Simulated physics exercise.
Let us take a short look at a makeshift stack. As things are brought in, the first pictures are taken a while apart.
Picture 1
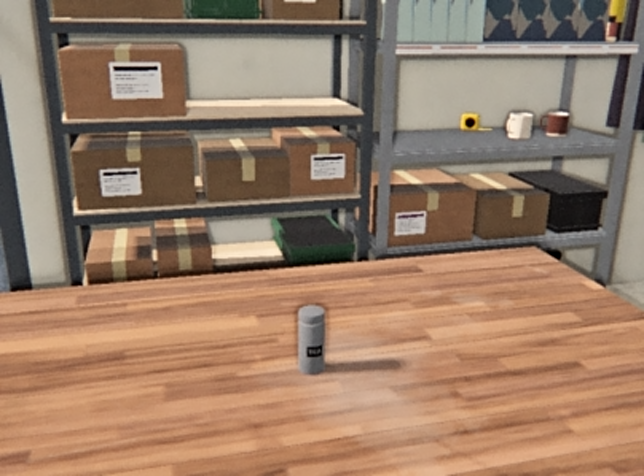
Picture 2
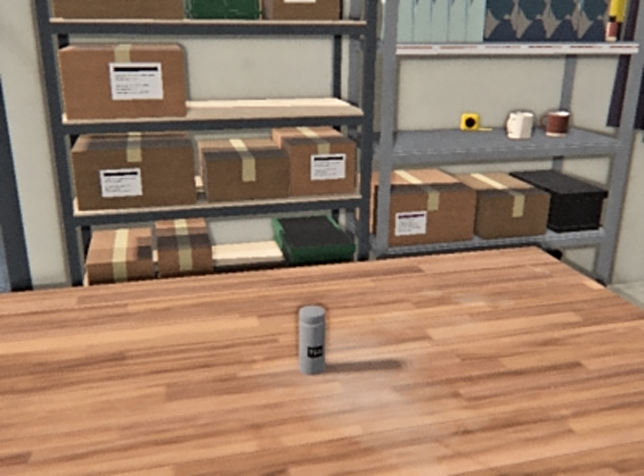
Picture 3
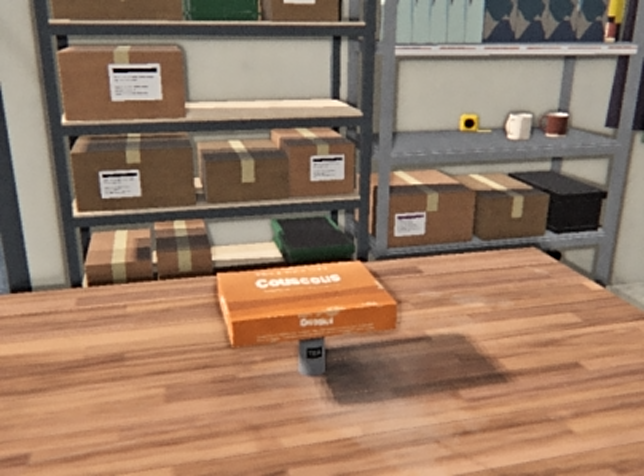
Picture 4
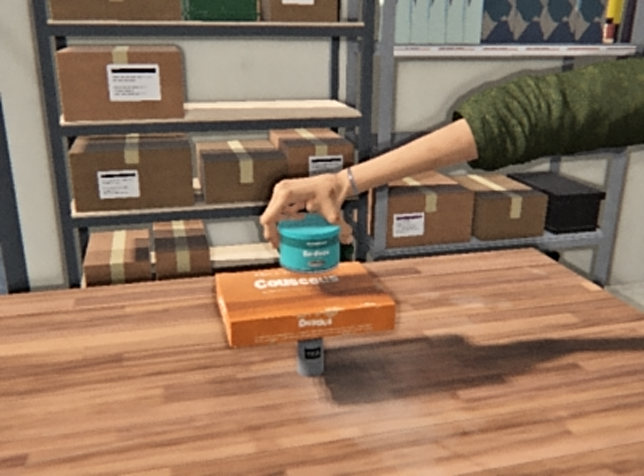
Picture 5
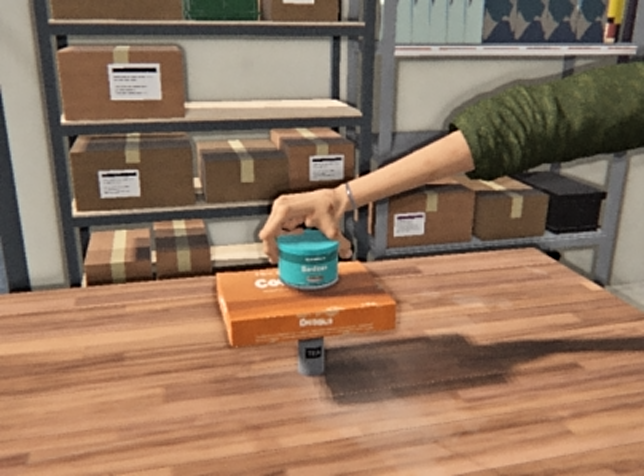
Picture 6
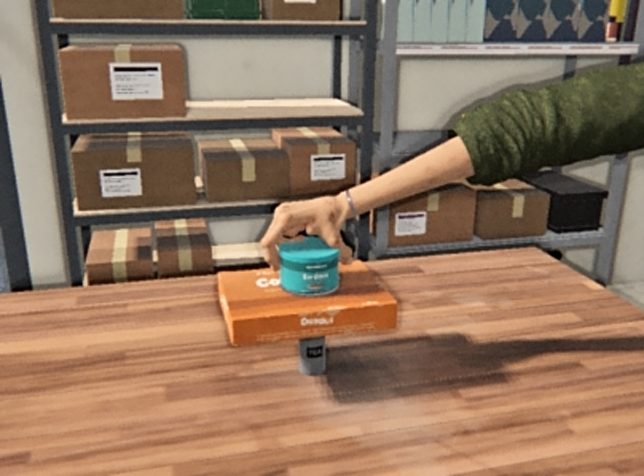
A hand lowers a turquoise tub onto an orange packet resting on a small grey container.
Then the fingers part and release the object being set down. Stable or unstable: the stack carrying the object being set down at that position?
Stable.
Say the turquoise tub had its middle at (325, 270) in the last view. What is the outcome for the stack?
The stack then stays standing.
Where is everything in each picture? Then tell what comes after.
The last thing is not in view yet, in the first picture.
The last thing is not in view yet, in the second picture.
The last thing is not in view yet; orange packet (303, 300), in the third picture.
On its way; turquoise tub (309, 244); orange packet (301, 300), in the fourth picture.
On its way; turquoise tub (308, 258); orange packet (302, 300), in the fifth picture.
In place under the hand; turquoise tub (310, 266); orange packet (303, 299), in the sixth picture.
Then, 0.20 s after the last picture, nothing has stirred.
Then, 0.40 s after the last picture, turquoise tub resting near (310, 267).
At rest, all 3 in place. Seen from the same camera at the end, turquoise tub near (310, 267). The stack keeps its balance.
